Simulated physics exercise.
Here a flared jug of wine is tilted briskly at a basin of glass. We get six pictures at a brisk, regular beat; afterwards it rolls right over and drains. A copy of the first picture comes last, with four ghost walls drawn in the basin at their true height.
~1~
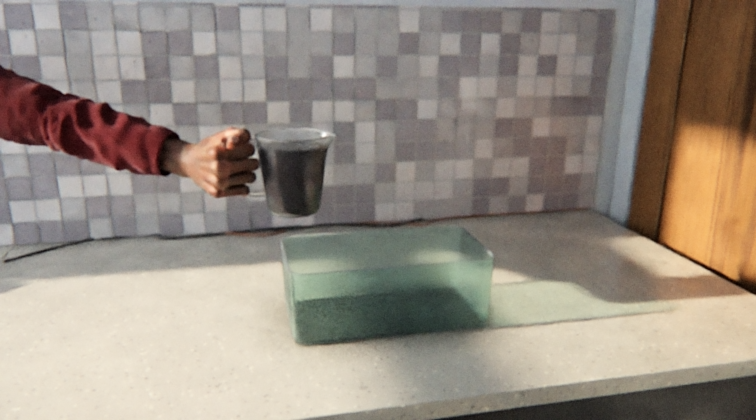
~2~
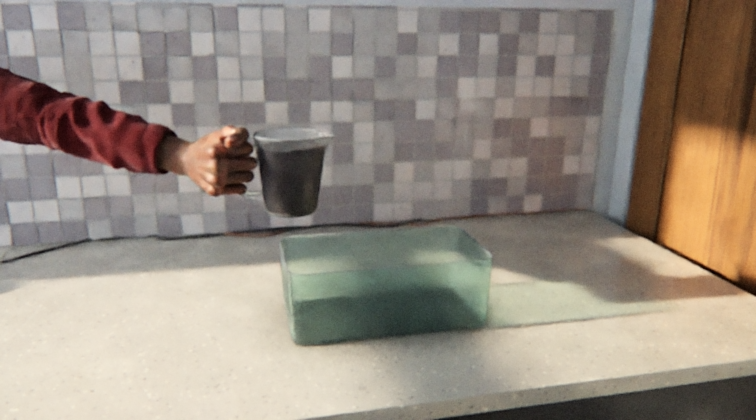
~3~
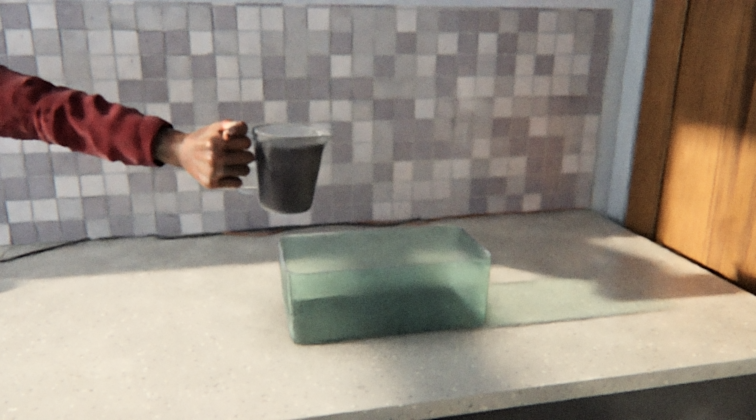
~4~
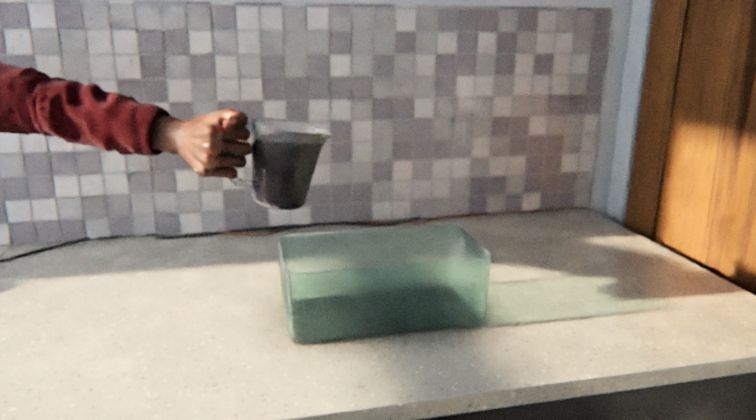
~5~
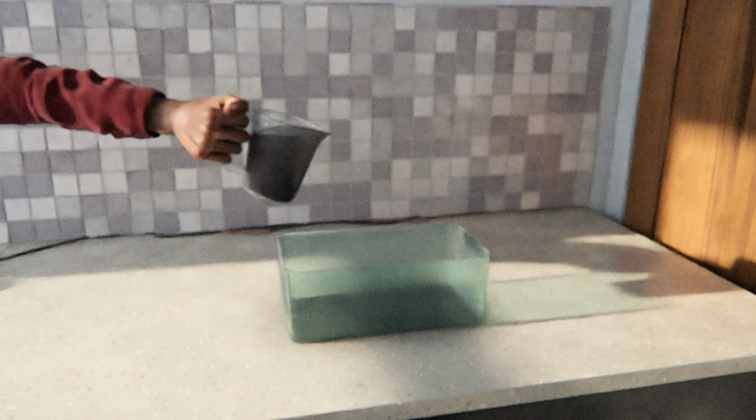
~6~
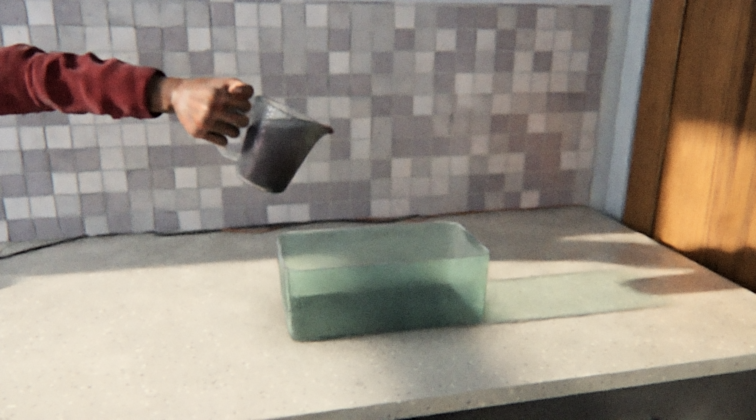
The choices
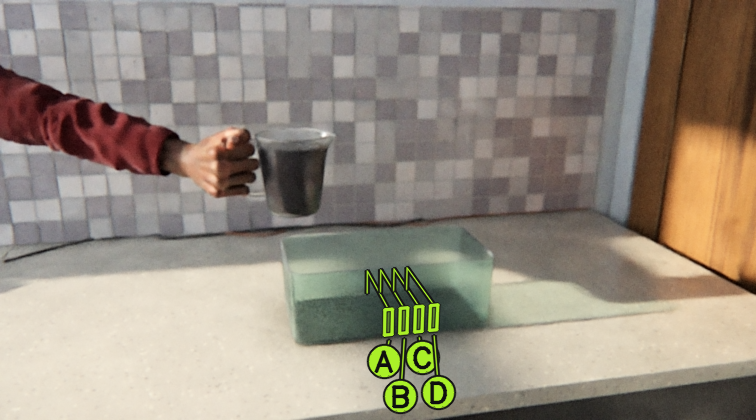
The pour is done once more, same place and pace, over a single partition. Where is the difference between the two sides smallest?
C.
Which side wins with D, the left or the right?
More ends on the left.
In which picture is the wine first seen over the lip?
In picture 6.
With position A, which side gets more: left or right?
The right side.
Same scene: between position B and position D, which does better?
That is position B.
On the marked copy, A at (389, 340); B at (404, 338); C at (419, 337); D at (434, 335).
With A, about 6 % ends left of the wall and 92 % right of it.
With B, about 15 % ends left of the wall and 82 % right of it; 3 % is lost outside.
With C, about 53 % ends left of the wall and 44 % right of it; 3 % is lost outside.
With D, about 90 % ends left of the wall and 6 % right of it; 4 % is lost outside.
